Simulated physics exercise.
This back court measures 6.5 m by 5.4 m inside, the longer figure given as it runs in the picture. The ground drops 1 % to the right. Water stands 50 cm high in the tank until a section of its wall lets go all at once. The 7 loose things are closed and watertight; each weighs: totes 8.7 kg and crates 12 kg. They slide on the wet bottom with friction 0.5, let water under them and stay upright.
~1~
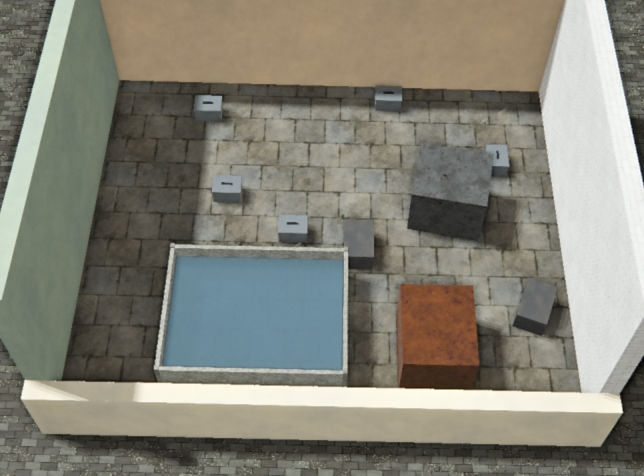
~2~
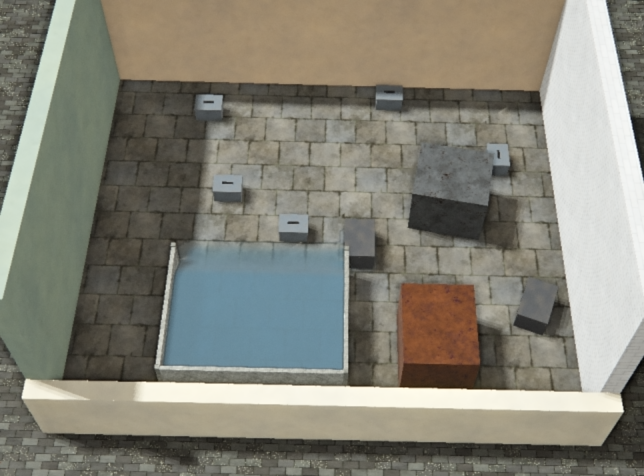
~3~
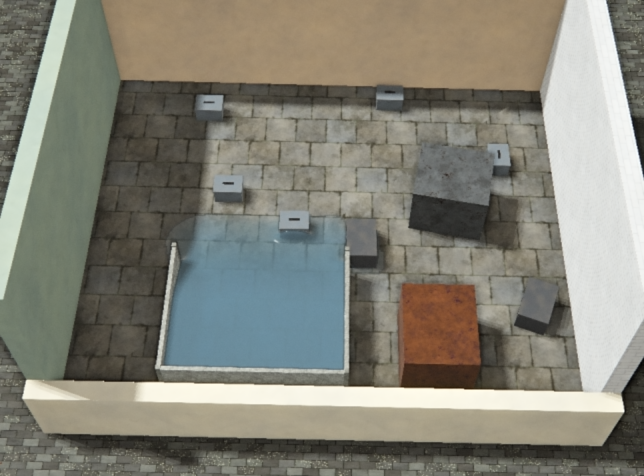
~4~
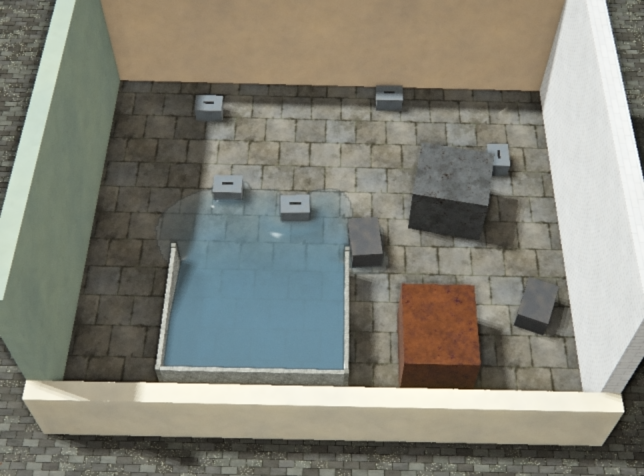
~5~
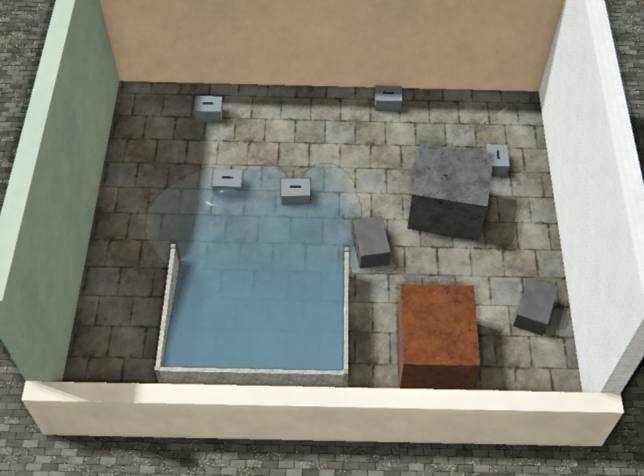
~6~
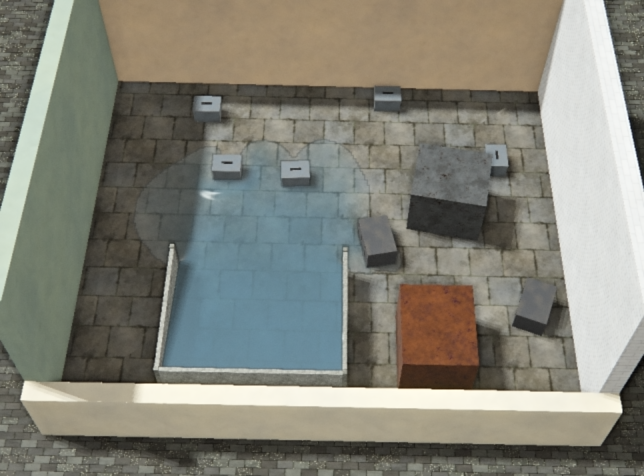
Water spread from the open back side of a low-walled pool across the paved court, pushing a small grey box toward the back wall, then nudging another to its left the same way.
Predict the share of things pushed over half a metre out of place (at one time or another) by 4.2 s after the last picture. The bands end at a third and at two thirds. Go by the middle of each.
Share: At least two thirds.
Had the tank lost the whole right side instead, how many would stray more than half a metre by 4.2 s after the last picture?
In that case 2 of them.
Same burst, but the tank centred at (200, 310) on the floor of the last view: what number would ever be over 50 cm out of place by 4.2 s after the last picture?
In that case 5 of them.
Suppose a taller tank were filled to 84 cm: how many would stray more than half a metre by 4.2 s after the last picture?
In that case 7 of them.
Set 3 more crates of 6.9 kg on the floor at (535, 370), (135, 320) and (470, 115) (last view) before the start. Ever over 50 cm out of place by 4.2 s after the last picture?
In turn: Less, under, more.
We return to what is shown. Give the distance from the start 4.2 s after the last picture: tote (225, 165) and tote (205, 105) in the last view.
In turn: 120 cm, 200 cm.
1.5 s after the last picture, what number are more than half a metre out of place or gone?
4 of them.
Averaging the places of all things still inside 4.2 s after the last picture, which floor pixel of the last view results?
Around (395, 200).
Then, 0.4 s after the last picture 2 of 7 are over 50 cm from their spots; 0 afloat.
Then, 1.5 s after the last picture 4 of 7 are over 50 cm from their spots; 4 afloat.
Then, 2.8 s after the last picture 5 of 7 are over 50 cm from their spots; 4 afloat.
Then, 4.2 s after the last picture 6 of 7 are over 50 cm from their spots, and 6 have been at some point; 4 afloat.
